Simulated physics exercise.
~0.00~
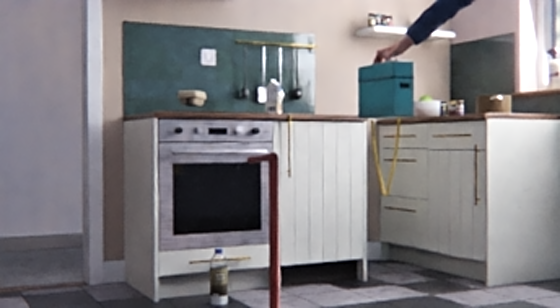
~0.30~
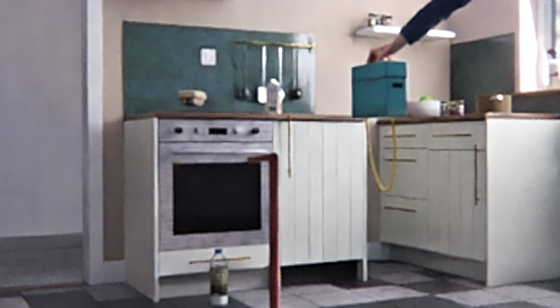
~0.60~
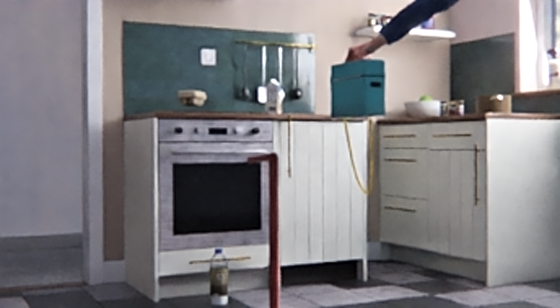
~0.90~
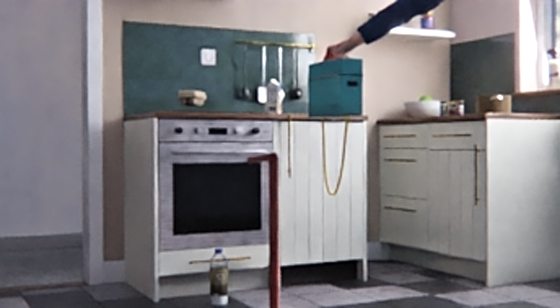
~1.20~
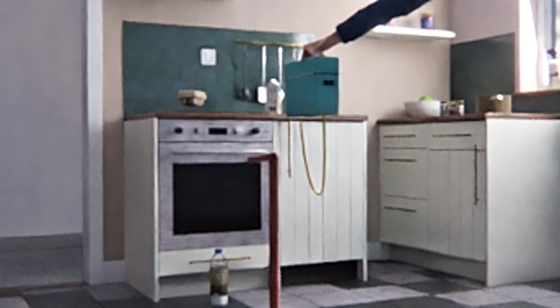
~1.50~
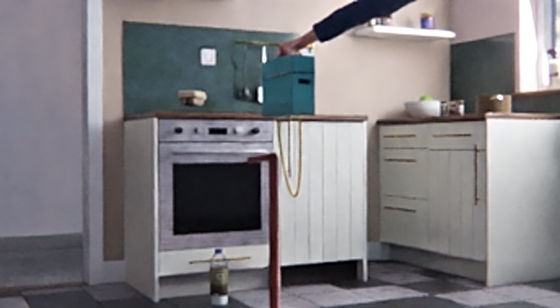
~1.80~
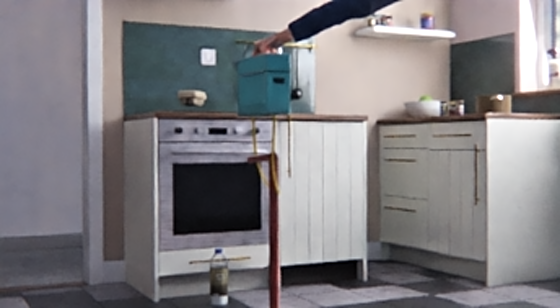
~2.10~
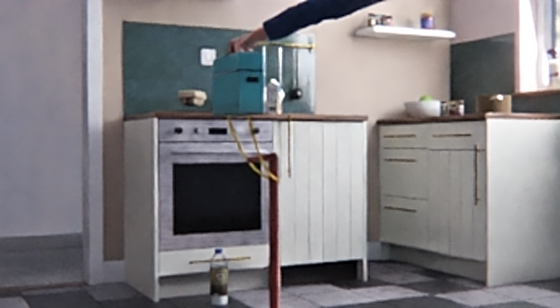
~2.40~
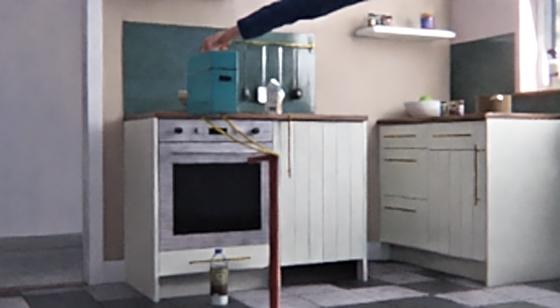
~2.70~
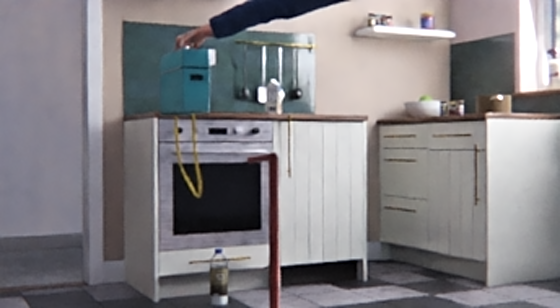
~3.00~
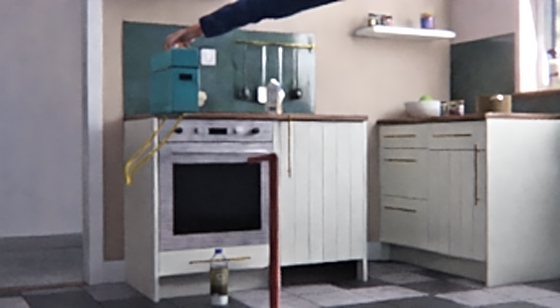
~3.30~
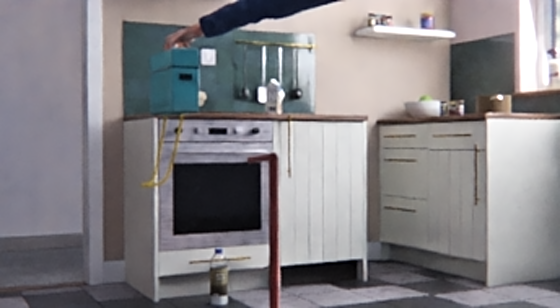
Turquoise case with a dangling yellow loop being carried left by a hand across a kitchen, passing clear of a short post.
